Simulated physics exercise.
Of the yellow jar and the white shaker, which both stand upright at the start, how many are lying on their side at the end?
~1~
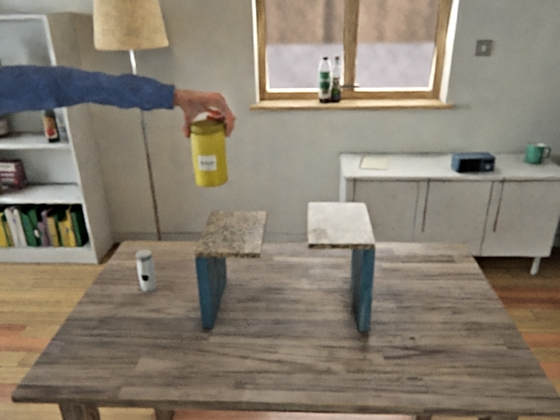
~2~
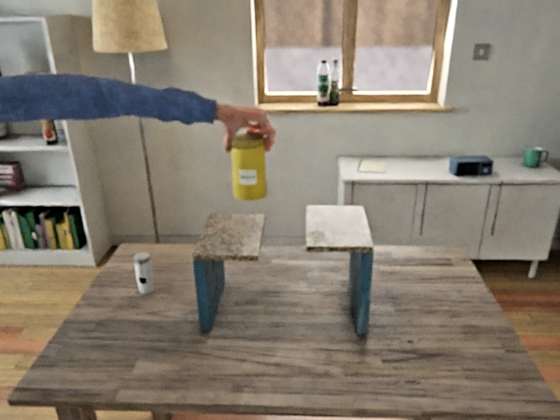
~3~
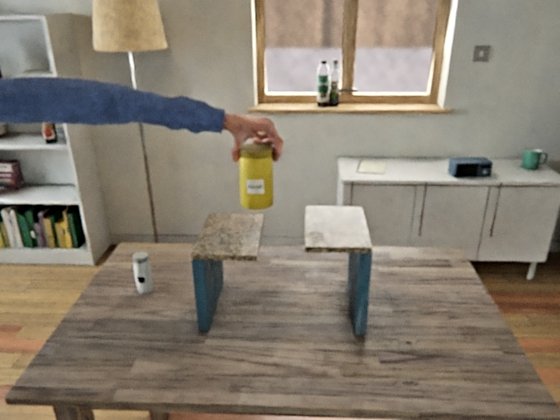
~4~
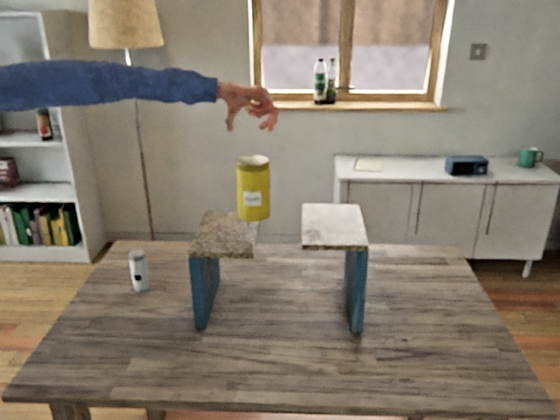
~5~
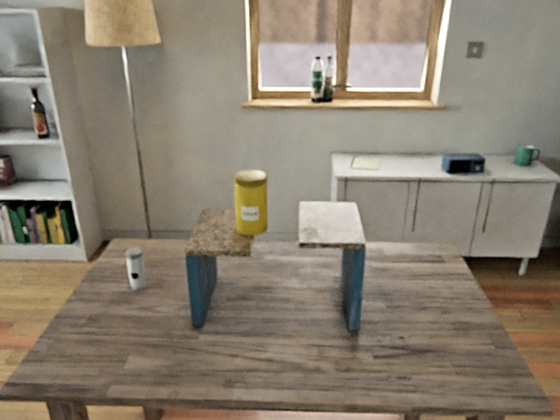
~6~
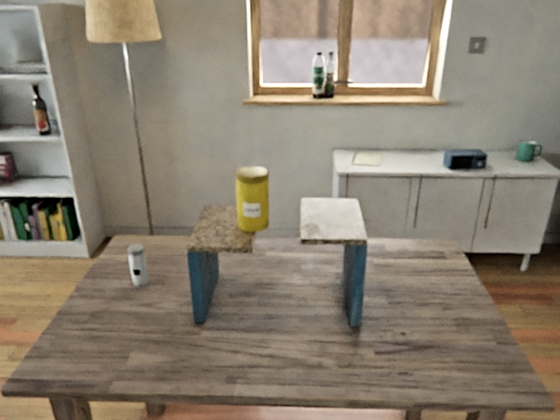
None of them are lying down, as both the yellow jar and the white shaker are still upright at the end.
A hand in a blue sleeve holds a yellow jar above a wooden table, seen from the front and slightly above by a gently swaying camera. Two supports with flat stone-like tops and blue uprights stand a little apart, and a small white shaker sits to the left, with shelves, a lamp, a window and a white cabinet behind. The arm carries the jar right and lowers it toward the gap. The fingers let go and the hand withdraws to the left. The jar settles upright on top, at the left support's inner edge, and stays there.
